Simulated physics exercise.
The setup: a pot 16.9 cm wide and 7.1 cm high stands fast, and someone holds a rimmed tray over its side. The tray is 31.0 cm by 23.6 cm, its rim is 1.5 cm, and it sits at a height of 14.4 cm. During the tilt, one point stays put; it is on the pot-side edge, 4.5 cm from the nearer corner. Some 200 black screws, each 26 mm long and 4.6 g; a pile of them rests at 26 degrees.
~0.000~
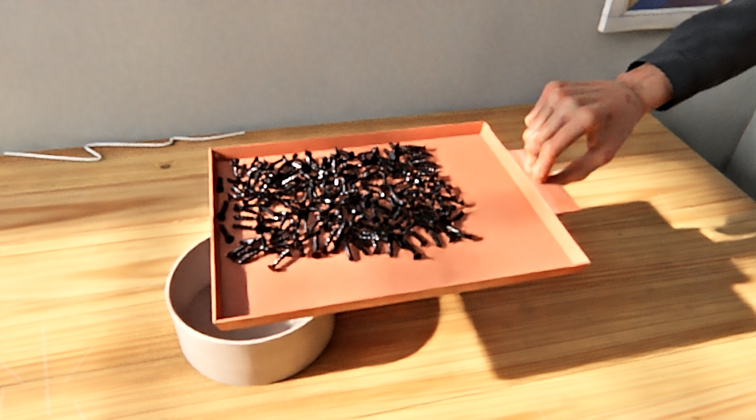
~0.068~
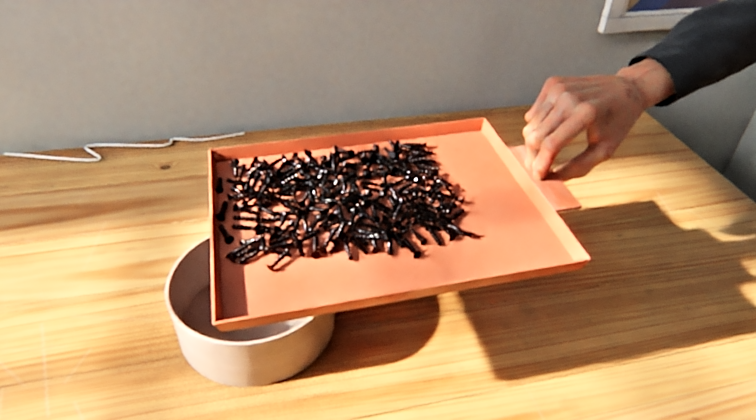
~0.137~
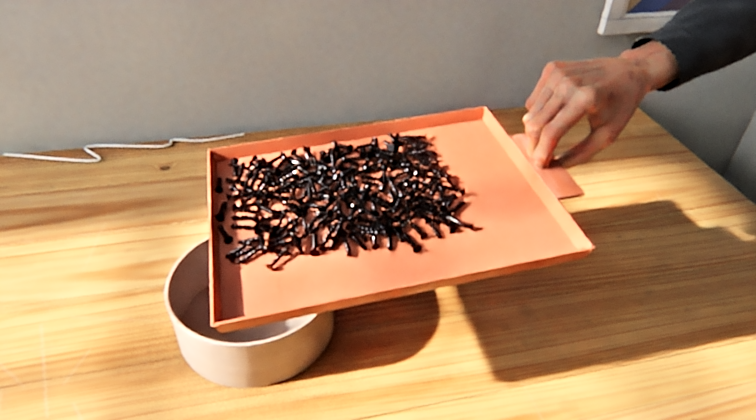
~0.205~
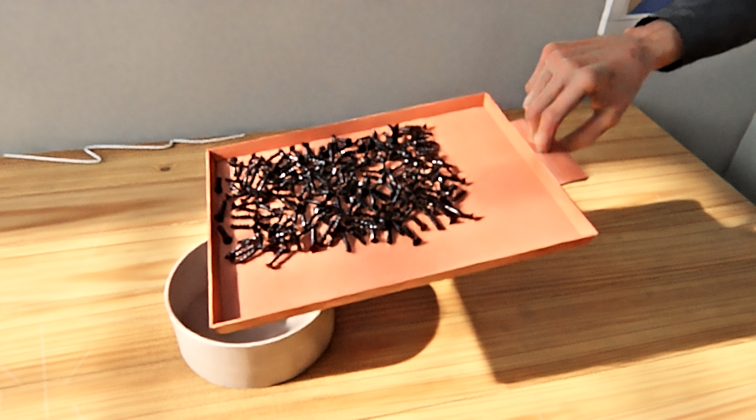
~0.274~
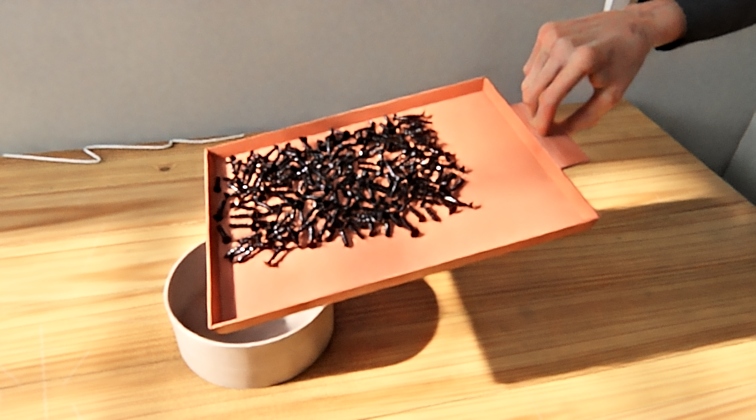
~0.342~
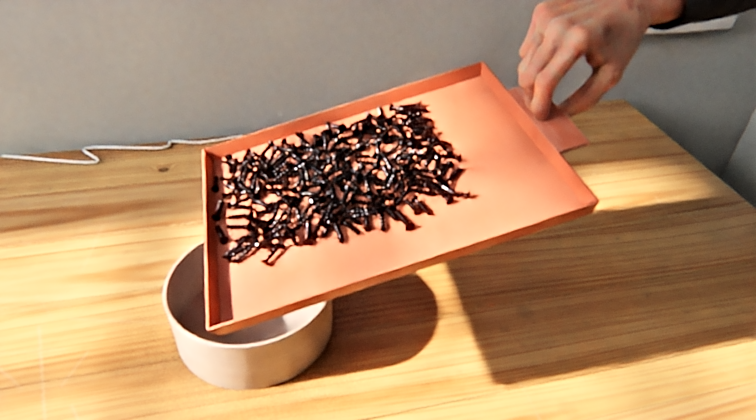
The footage shows a hand gripping the tab of an orange rimmed tray covered with small black pieces above a round pot on a wooden table, raising the tray's right side so it slopes moderately down toward the left.
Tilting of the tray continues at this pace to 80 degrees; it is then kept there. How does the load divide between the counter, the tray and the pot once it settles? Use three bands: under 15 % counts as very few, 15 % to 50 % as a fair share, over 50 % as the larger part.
Counter: The larger part; left on the tray: Very few; pot: A fair share.
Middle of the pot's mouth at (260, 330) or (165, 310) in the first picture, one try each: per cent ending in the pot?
In order, about 45 and about 70 per cent.
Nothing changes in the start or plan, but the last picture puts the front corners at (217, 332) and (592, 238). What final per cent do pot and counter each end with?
Final per cent - pot 0, counter 100.
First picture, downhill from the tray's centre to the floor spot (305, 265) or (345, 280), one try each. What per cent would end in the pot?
I'd put it at about 0 per cent for the first tilt and about 0 per cent for the second.
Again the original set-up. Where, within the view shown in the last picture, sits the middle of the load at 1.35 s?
At about (200, 222).
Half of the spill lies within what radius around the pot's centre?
About 14 cm.
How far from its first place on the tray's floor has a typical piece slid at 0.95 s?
8 cm.
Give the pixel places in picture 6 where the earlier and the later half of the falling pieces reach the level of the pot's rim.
(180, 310) or so first, later (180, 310).
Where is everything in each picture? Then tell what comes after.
Tray tilt 0 degrees, front corners at (219, 317) and (584, 259); middle of the pieces at (348, 193); pot at (252, 276), in the first picture.
Tray tilt 1 degrees, front corners at (219, 318) and (584, 256); middle of the pieces at (347, 191), in the second picture.
Tray tilt 4 degrees, front corners at (217, 320) and (587, 245), lowest corner left front; middle of the pieces at (346, 187), in the third picture.
Tray tilt 7 degrees, front corners at (216, 321) and (591, 231), lowest corner left front; middle of the pieces at (345, 181), in the fourth picture.
Tray tilt 11 degrees, front corners at (215, 322) and (592, 215), lowest corner left front; middle of the pieces at (343, 175), in the fifth picture.
Tray tilt 14 degrees, front corners at (212, 324) and (592, 199), lowest corner left front; middle of the pieces at (339, 169); pot at (250, 280). Its pace works out near 50 degrees a second, in the sixth picture.
After 0.95 s, tilt 45 degrees; the tray holds 100 %, the pot 0 %.
After 1.35 s, tilt 66 degrees; the tray holds 80 %, the pot 5 %.
Then, at 1.84 s, tilt 80 degrees; the tray holds 10 %, the pot 25 %.
At rest (2.8 s), counter 65 %, tray 0 %, pot 35 %.
